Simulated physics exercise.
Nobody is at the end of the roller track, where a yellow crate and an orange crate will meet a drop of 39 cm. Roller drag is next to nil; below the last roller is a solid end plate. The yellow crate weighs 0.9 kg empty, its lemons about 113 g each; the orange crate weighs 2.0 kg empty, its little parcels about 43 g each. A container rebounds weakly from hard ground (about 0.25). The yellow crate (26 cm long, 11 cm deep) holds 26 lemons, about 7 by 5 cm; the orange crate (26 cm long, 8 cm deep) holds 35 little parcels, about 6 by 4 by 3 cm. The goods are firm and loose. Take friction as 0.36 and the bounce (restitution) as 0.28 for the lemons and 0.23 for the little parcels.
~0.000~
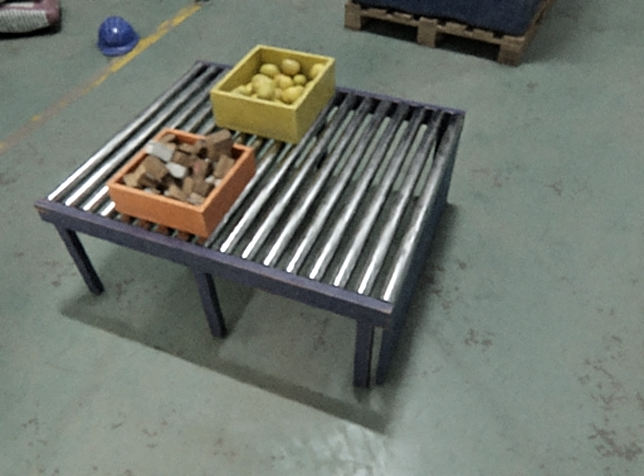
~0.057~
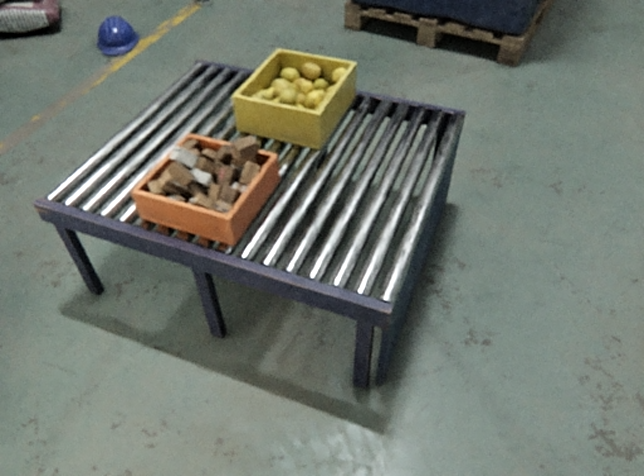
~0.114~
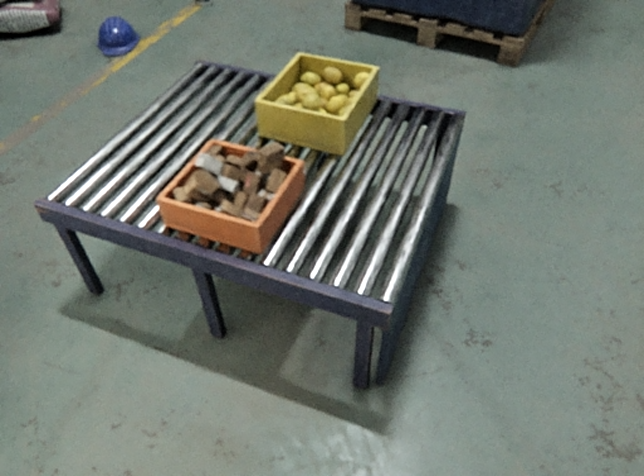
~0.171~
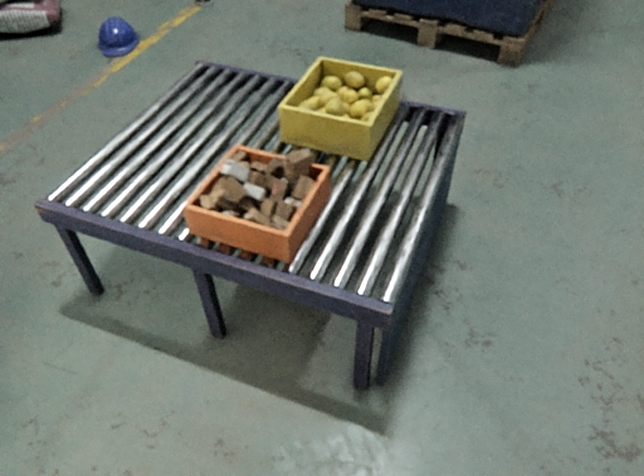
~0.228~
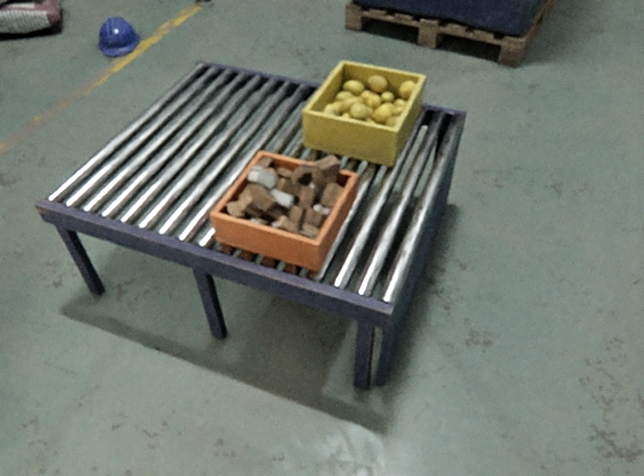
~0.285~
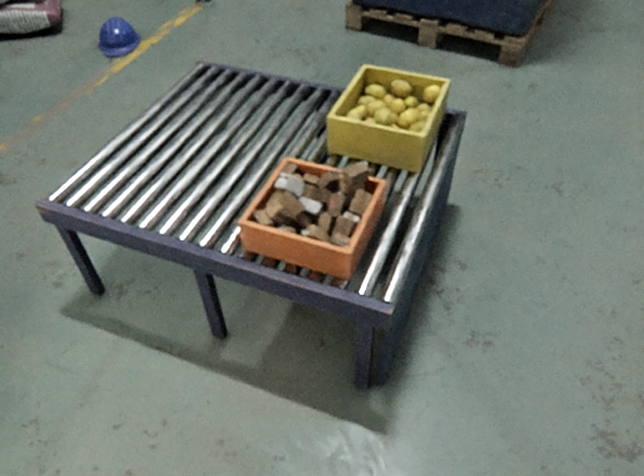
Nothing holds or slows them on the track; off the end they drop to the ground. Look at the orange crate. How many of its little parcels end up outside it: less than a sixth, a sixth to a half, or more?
It sheds less than a sixth of them.
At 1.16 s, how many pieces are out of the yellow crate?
Out by then, roughly: Yellow crate 0.
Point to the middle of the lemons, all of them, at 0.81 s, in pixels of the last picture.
Around (572, 261).
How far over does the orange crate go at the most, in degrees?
Roughly 35°.
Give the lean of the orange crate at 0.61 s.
About 10°.
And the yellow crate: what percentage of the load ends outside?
About: Yellow crate 0 per cent.
After 0.33 s, the leading end passes the last roller.
After 0.61 s, the yellow crate leans 19° with 0 of 26 out and the orange crate leans 11° with 0 of 35 out.
After 0.81 s, the yellow crate is level with 0 of 26 out and the orange crate leans 25° with 0 of 35 out.
After 1.16 s, the yellow crate is level with 0 of 26 out and the orange crate is level with 1 of 35 out.
When it is over (at 1.24 s), the yellow crate is level with 0 of 26 out and the orange crate is level with 1 of 35 out. Asked share, 1 of 35, 3 per cent.
